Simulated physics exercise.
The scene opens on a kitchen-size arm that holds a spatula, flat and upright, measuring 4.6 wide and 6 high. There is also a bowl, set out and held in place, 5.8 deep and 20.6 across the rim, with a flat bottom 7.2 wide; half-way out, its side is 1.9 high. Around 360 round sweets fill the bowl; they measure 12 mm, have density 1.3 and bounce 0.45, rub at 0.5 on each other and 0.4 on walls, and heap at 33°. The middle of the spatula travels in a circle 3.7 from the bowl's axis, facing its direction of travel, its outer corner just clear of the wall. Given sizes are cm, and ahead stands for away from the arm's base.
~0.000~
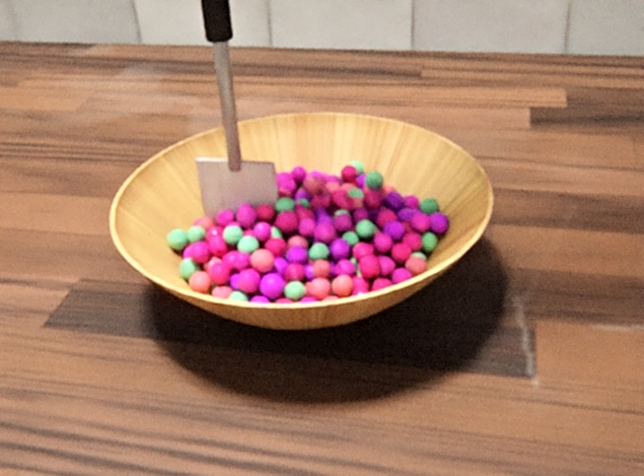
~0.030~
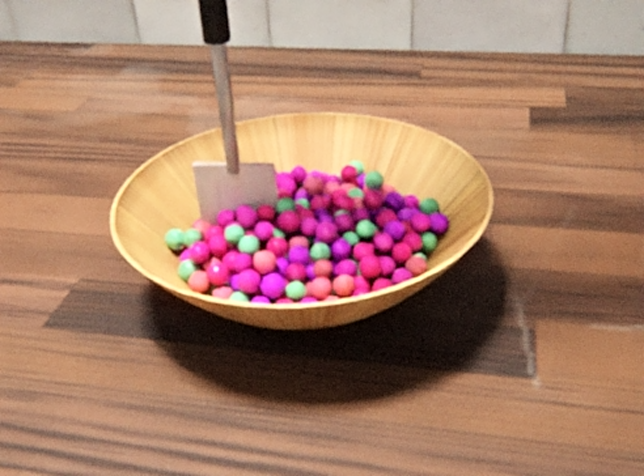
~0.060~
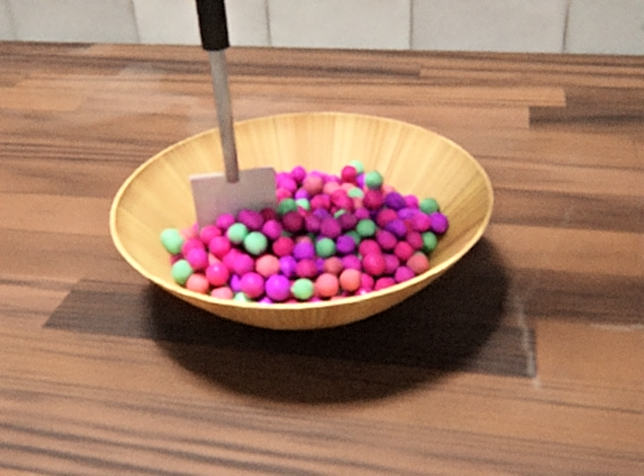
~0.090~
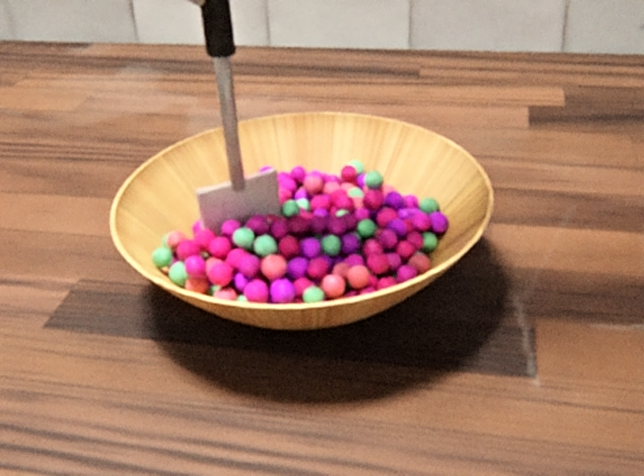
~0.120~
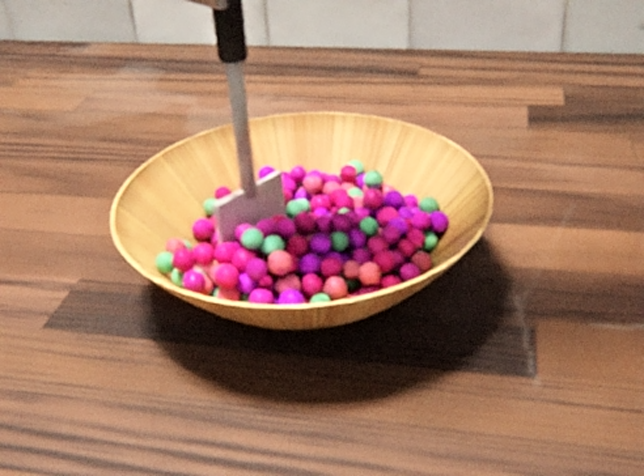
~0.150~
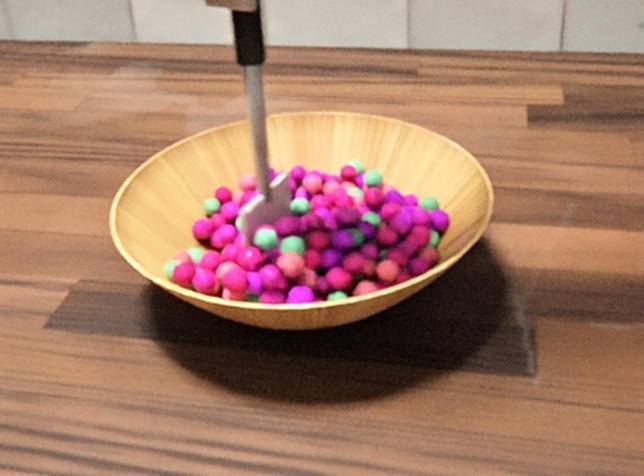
The clip shows a spatula sweeping in a short curve through small pink, purple, orange and green balls in a still, wood-coloured bowl, first edging toward the viewer, then moving right, its blade turning nearly edge-on while nudging balls along.
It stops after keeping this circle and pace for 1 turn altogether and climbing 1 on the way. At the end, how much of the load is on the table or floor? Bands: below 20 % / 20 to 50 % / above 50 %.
Below 20 %.
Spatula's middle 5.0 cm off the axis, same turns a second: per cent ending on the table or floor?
In that case roughly 15 per cent.
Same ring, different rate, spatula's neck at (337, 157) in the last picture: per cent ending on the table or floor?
It comes to around 40 percent.
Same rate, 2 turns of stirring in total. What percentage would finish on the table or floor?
10 %.
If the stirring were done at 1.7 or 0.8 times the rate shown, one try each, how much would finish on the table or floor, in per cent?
Estimates in order: Some 35 % and some 5 %.
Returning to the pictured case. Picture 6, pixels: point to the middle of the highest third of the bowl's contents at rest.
I'd put it at about (237, 213).
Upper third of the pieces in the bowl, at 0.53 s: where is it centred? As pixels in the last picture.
Around (266, 157).
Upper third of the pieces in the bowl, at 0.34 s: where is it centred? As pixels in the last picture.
Upper-third centre: Approx. (417, 183) px.
After 0.34 s, 184° round, highest piece 8 above the table; 349 in the bowl, 8 in flight or on the tool.
After 0.53 s, 294° round, highest piece 8 above the table; 327 in the bowl, 21 on the table or floor, 9 in flight or on the tool.
After 0.82 s, 0° round, highest piece 6 above the table; 321 in the bowl, 36 on the table or floor.
After 1.52 s, 0° round, highest piece 6 above the table; 321 in the bowl, 36 on the table or floor.
At rest, 321 in the bowl, 36 on the table or floor. That is 10 % on the table or floor.
